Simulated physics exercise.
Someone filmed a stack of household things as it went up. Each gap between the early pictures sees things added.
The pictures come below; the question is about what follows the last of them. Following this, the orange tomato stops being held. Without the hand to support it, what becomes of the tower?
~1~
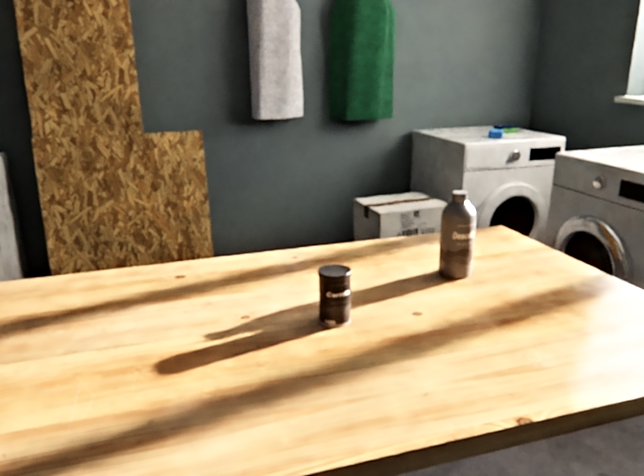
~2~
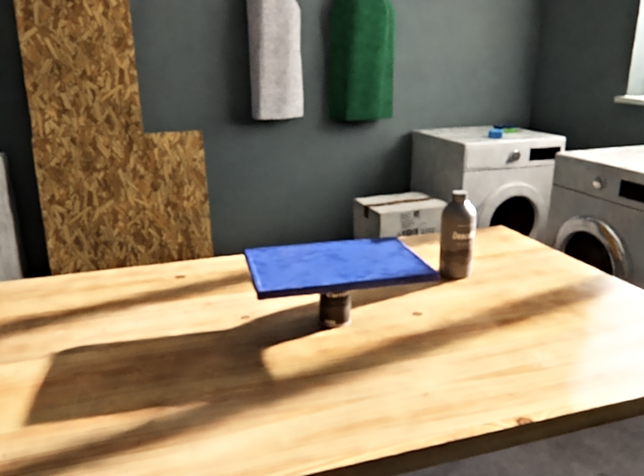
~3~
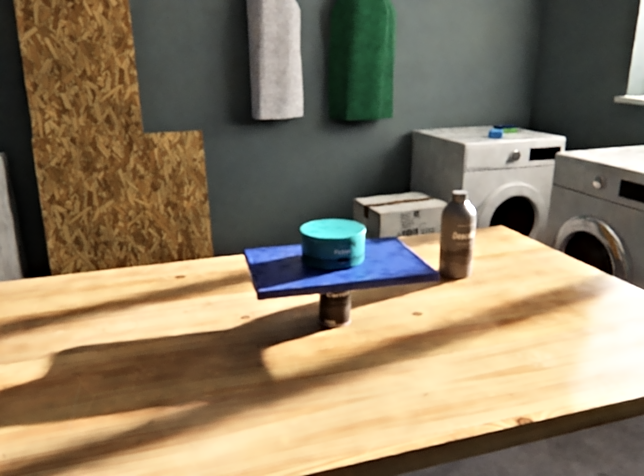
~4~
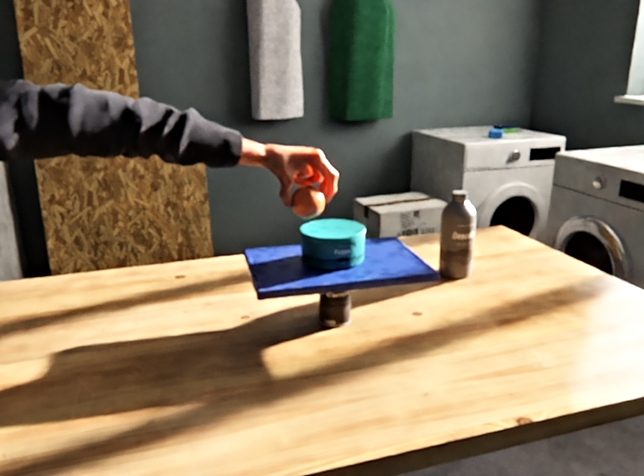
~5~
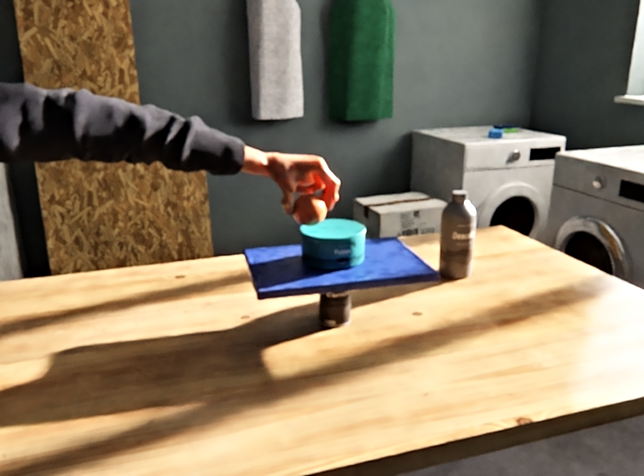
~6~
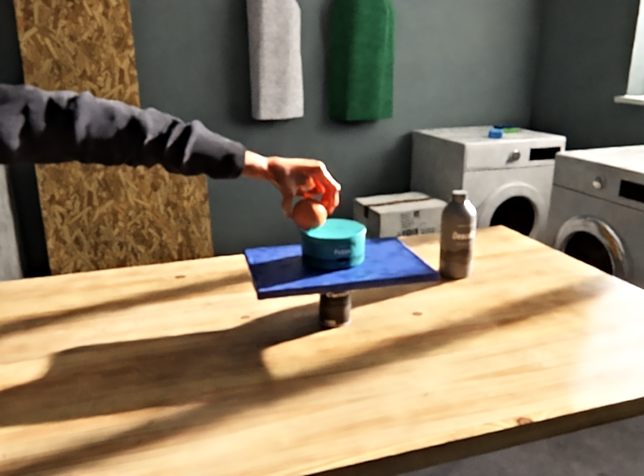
The tower remains standing.
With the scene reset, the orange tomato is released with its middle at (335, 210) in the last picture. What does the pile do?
The pile remains standing.
Then, 0.20 s later than the last frame, all is still.
Then, 0.50 s later than the last frame, orange tomato resting near (309, 215).
When it is over, all 5 as before. End places, in pixels of the last picture, orange tomato near (309, 215). The pile stays up.
